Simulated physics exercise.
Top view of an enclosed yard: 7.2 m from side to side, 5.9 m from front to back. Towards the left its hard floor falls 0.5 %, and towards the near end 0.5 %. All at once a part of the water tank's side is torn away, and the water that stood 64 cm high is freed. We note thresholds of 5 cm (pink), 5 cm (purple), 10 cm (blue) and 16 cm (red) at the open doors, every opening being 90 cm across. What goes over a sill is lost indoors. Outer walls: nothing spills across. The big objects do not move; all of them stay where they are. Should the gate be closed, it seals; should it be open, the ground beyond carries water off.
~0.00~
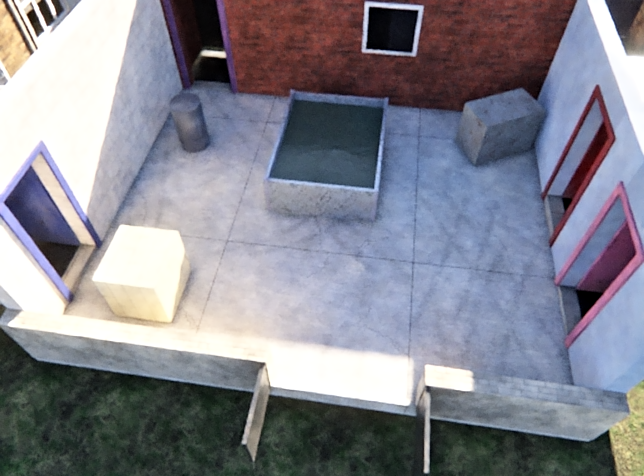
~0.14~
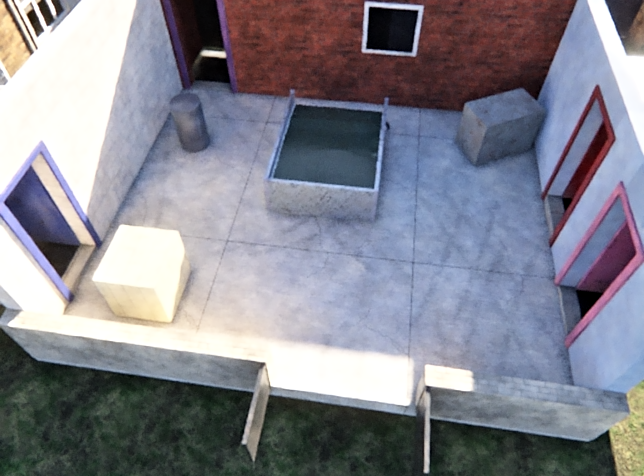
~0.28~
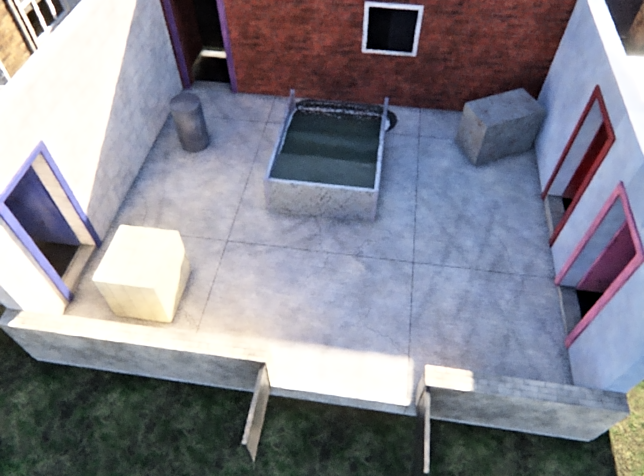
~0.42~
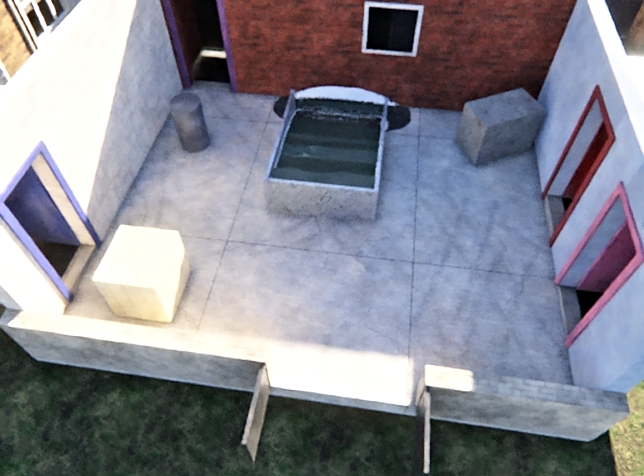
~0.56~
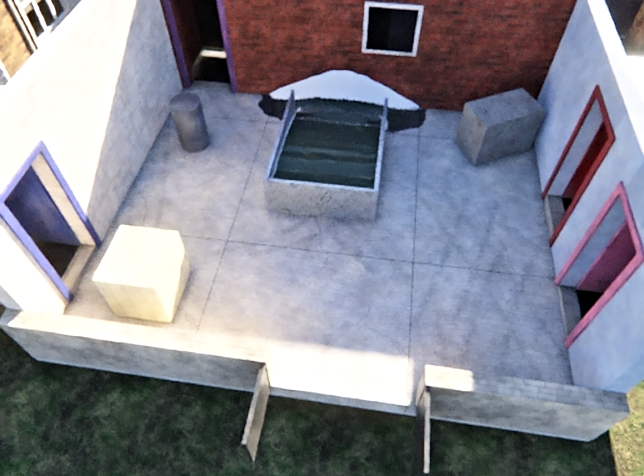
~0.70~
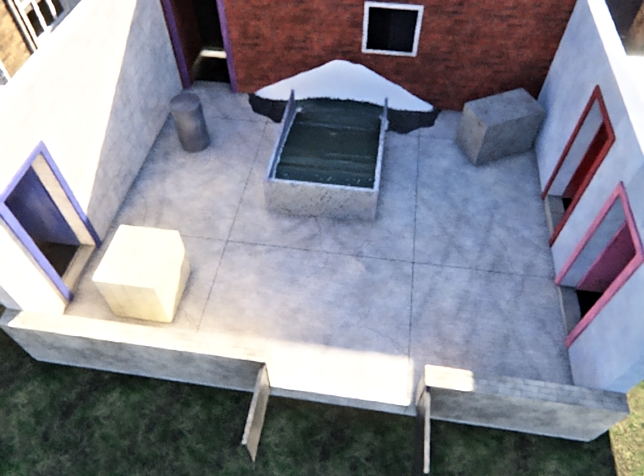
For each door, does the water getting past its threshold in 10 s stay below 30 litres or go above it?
One by one: The pink door remains within the limit. The purple door breaks the limit. The blue door remains within the limit. The red door remains within the limit.
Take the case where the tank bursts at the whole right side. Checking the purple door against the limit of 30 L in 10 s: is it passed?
Then: Purple under.
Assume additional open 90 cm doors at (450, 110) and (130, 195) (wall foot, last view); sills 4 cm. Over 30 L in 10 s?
Per doorway, in order: Sufficient / insufficient.
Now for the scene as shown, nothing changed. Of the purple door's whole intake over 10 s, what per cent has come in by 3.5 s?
About 20 per cent.
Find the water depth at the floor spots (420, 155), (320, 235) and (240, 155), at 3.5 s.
Spot by spot: Some 1, 0, then 0 cm.
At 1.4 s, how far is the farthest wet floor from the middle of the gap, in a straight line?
I'd put it close to 3.6 m.
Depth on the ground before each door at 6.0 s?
Centimetres: Pink 2 / purple 11 / blue 6 / red 1.
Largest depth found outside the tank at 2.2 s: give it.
Depth: Approx. 44 cm.
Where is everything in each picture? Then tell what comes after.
The first frame shows still water, 64 cm deep, in the water tank at (330, 140).
In the second frame, the front is at a hidden place, 0.9 m from the gap on the water tank's far side; 0.4 m2 of floor is under water; 64 cm left at the back of the water tank.
In the third frame, water pours out on the water tank's far side and has run 1.1 m, to (391, 117); typically 12 cm deep outside, 64 cm at the water tank's back.
In the fourth frame, the front is at (401, 107), 1.4 m from the gap on the water tank's far side; 1.9 m2 of floor is under water; 64 cm left at the back of the water tank.
In the fifth frame, water pours out on the water tank's far side and has run 1.8 m, to (422, 108); typically 18 cm deep outside, 63 cm at the water tank's back.
In the sixth frame, the front is at (252, 94), 2.1 m from the gap on the water tank's far side; 2.2 m2 of floor is under water; 57 cm left at the back of the water tank.
After 1.4 s water covers 15 % of the floor and is deepest (46 cm) near (333, 104); pink door not reached, purple door 6 cm at the sill, 0 L in, blue door not reached, red door not reached.
After 2.2 s water covers 25 % of the floor and is deepest (44 cm) near (522, 121); pink door not reached, purple door 8 cm at the sill, 1 L in, blue door not reached, red door not reached.
After 3.5 s water covers 50 % of the floor and is deepest (39 cm) near (515, 132); pink door 3 cm at the sill, 0 L in, purple door 11 cm at the sill, 26 L in, blue door 3 cm at the sill, 0 L in, red door 2 cm at the sill, 0 L in.
After 6.0 s water covers 90 % of the floor and is deepest (20 cm) near (341, 111); pink door 2 cm at the sill, 0 L in, purple door 11 cm at the sill, 95 L in, blue door 6 cm at the sill, 0 L in, red door 1 cm at the sill, 0 L in.
After 10.0 s water covers 95 % of the floor and is deepest (10 cm) near (493, 399); pink door 8 cm at the sill, 4 L in, purple door 8 cm at the sill, 144 L in, blue door 7 cm at the sill, 1 L in, red door 3 cm at the sill, 0 L in.
